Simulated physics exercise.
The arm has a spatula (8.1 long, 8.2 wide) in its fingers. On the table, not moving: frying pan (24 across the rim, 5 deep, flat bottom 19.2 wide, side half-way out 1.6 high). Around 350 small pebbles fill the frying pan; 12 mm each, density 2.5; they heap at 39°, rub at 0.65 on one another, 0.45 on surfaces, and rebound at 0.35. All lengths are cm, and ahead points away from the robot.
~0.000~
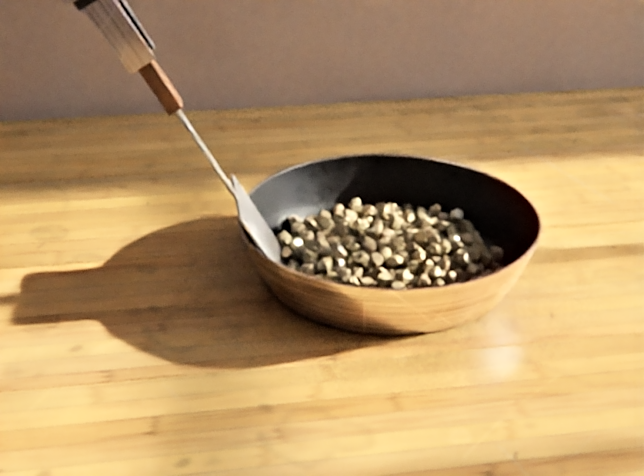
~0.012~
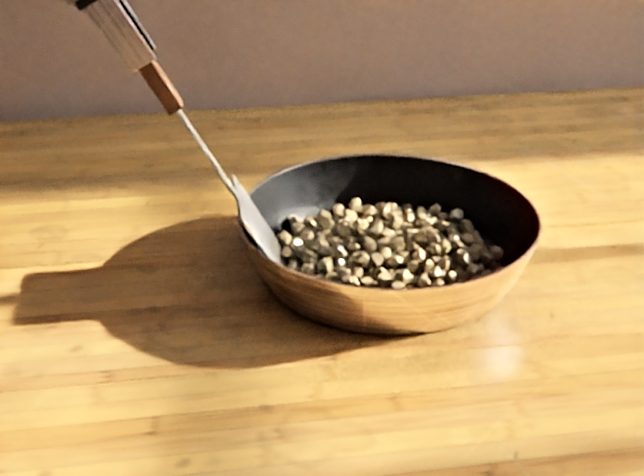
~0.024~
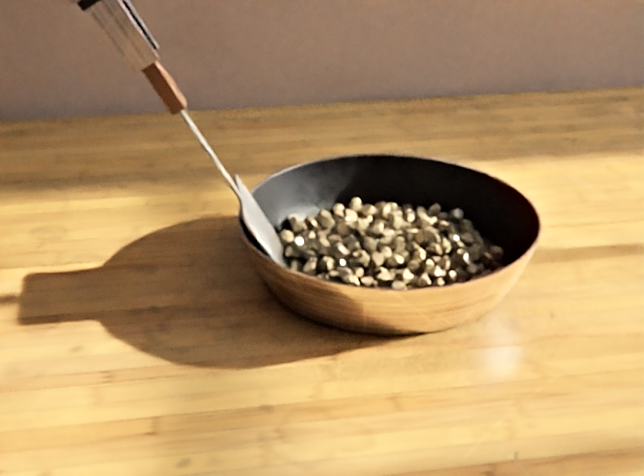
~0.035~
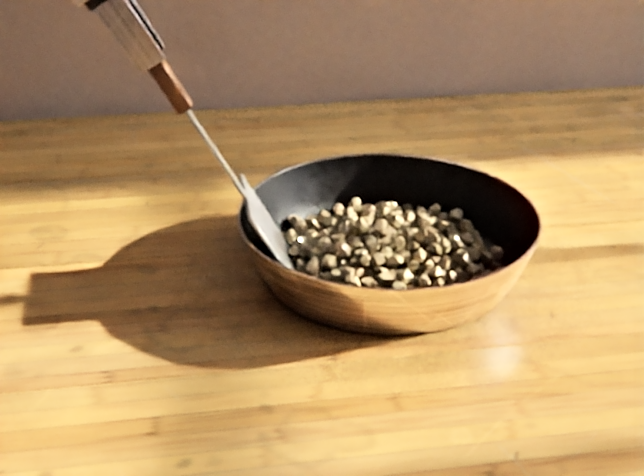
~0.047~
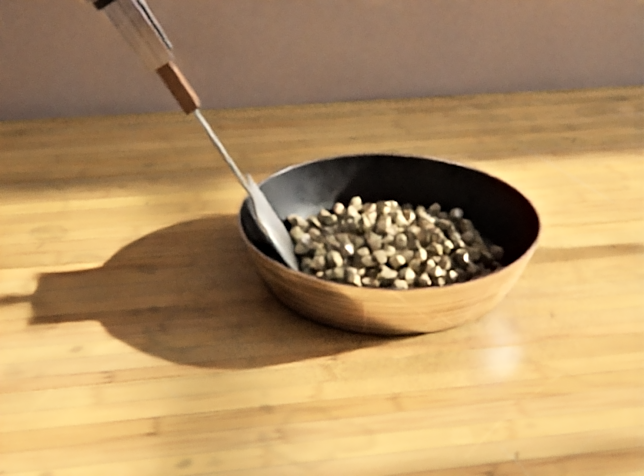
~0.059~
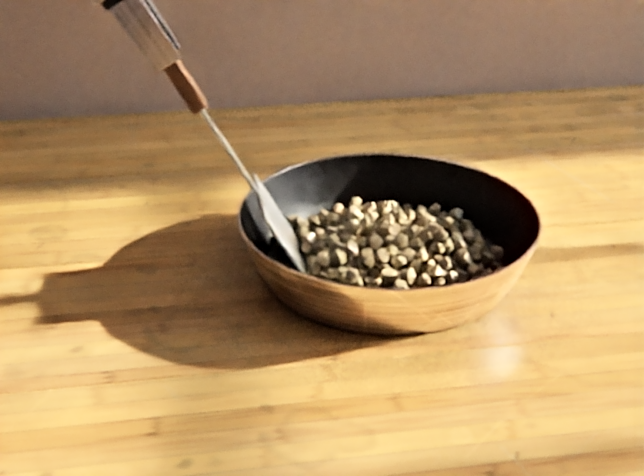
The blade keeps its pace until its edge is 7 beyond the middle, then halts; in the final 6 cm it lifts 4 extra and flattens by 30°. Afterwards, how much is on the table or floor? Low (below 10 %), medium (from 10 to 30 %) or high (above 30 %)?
Answer: Low; below 10 % of the small pebbles finish on the table or floor.
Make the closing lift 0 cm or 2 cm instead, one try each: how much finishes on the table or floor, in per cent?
About 0 and 0 per cent.
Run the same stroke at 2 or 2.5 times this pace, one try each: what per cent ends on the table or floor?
Some 15 and 25 per cent.
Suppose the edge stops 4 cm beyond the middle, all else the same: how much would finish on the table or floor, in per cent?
It would be near 0 per cent.
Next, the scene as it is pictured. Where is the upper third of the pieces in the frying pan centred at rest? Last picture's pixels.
Around (486, 222).
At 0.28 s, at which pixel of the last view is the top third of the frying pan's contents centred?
Near (440, 225).
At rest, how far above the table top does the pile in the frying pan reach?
About 6.5 cm.
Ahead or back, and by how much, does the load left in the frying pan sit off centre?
Roughly 4.5 cm ahead.
After 0.17 s, sloping 61°, highest piece 5 above the table; 353 in the frying pan.
After 0.28 s, sloping 48°, highest piece 7 above the table; 353 in the frying pan.
After 0.53 s, sloping 31°, highest piece 6 above the table; 349 in the frying pan, 4 on the table or floor.
After 1.58 s, sloping 31°, highest piece 6 above the table; 349 in the frying pan, 4 on the table or floor.
In the end, 349 in the frying pan, 4 on the table or floor. That is 1 % on the table or floor.
